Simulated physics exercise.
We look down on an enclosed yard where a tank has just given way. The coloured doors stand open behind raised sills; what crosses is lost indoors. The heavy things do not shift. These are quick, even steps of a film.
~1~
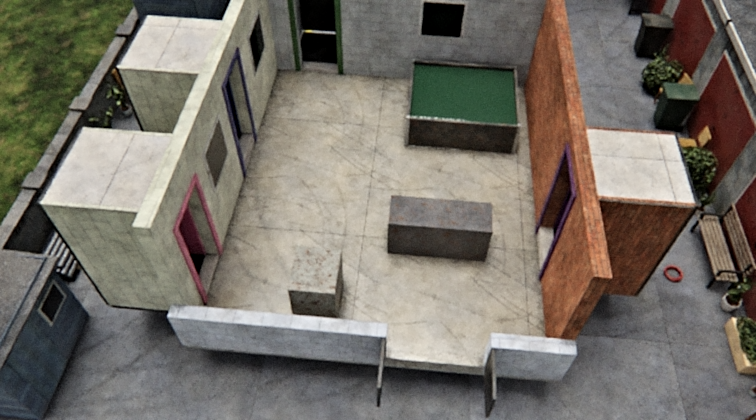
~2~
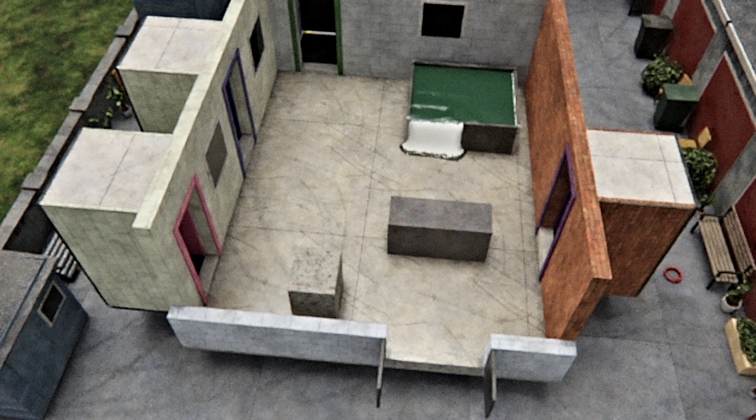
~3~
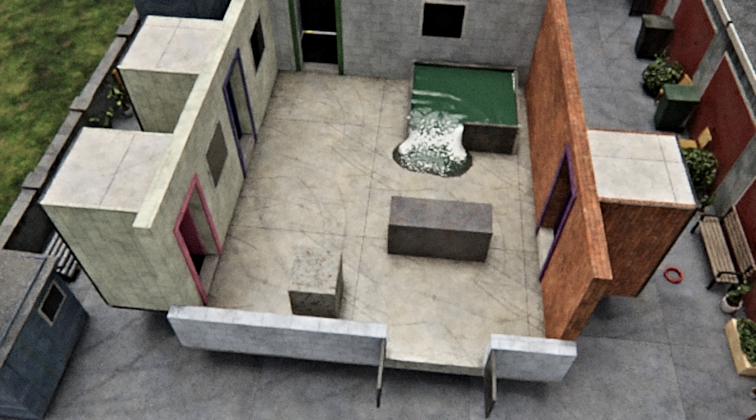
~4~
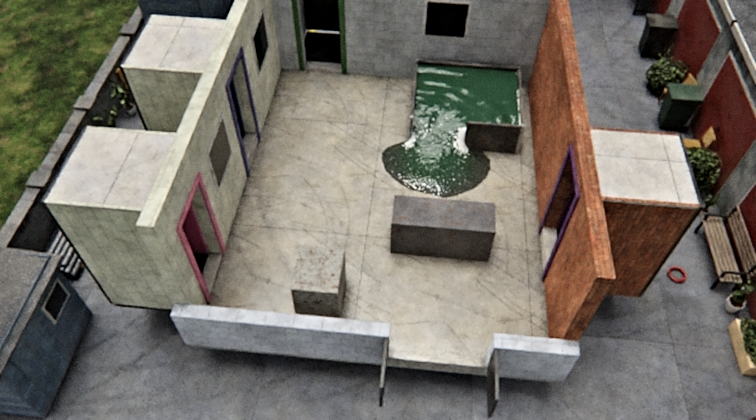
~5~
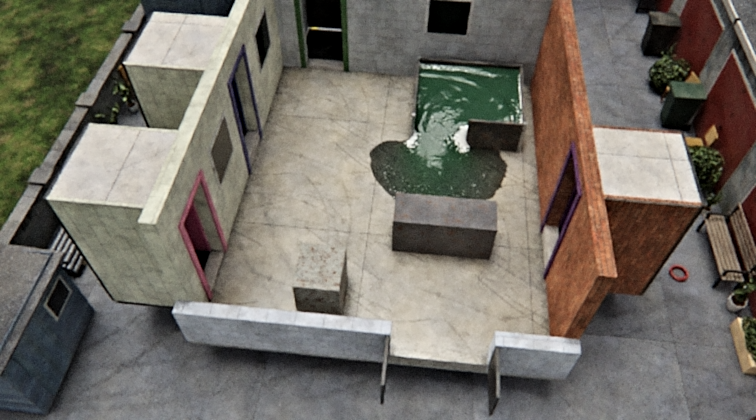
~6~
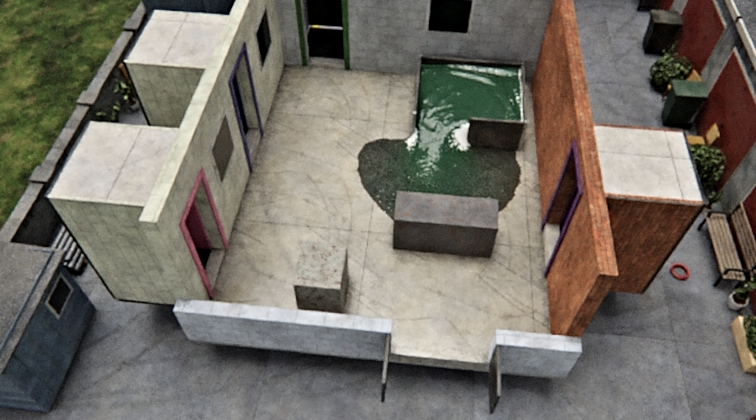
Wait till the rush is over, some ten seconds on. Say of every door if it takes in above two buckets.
One by one: The blue door stays under that; the pink door takes more than that; the purple door stays under that; the green door stays under that.
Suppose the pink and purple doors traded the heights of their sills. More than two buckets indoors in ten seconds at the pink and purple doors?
One by one: Pink door lets less in; purple door passes that mark.
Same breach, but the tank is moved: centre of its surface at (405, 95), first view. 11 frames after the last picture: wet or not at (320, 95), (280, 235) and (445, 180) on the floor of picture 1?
As listed: No water, awash, dry.
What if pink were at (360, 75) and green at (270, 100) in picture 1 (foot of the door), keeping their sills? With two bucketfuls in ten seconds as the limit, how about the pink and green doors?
Then: Pink stays under; green lets less in.
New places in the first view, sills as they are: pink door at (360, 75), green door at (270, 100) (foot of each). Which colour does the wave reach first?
The purple one.
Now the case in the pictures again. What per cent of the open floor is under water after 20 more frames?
Some 60 per cent.
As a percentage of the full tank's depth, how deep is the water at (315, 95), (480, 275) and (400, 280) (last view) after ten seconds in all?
About 8, 10 and 8 per cent.
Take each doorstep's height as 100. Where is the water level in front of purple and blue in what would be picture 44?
Roughly 40 per cent, then 20 per cent.
A moment on, water covers 25 % of the floor; the blue door not reached, the pink door not reached, the purple door wet at the sill, nothing in, the green door not reached.
Next, water covers 45 % of the floor; the blue door not reached, the pink door not reached, the purple door wet at the sill, nothing in, the green door not reached.
Then, water covers 60 % of the floor; the blue door wet at the sill, nothing in, the pink door far over two buckets in, the purple door wet at the sill, nothing in, the green door not reached.
Later, water covers 85 % of the floor; the blue door wet at the sill, nothing in, the pink door far over two buckets in, the purple door wet at the sill, nothing in, the green door not reached.
In the end, water covers 95 % of the floor; the blue door wet at the sill, nothing in, the pink door far over two buckets in, the purple door wet at the sill, nothing in, the green door wet at the sill, nothing in.
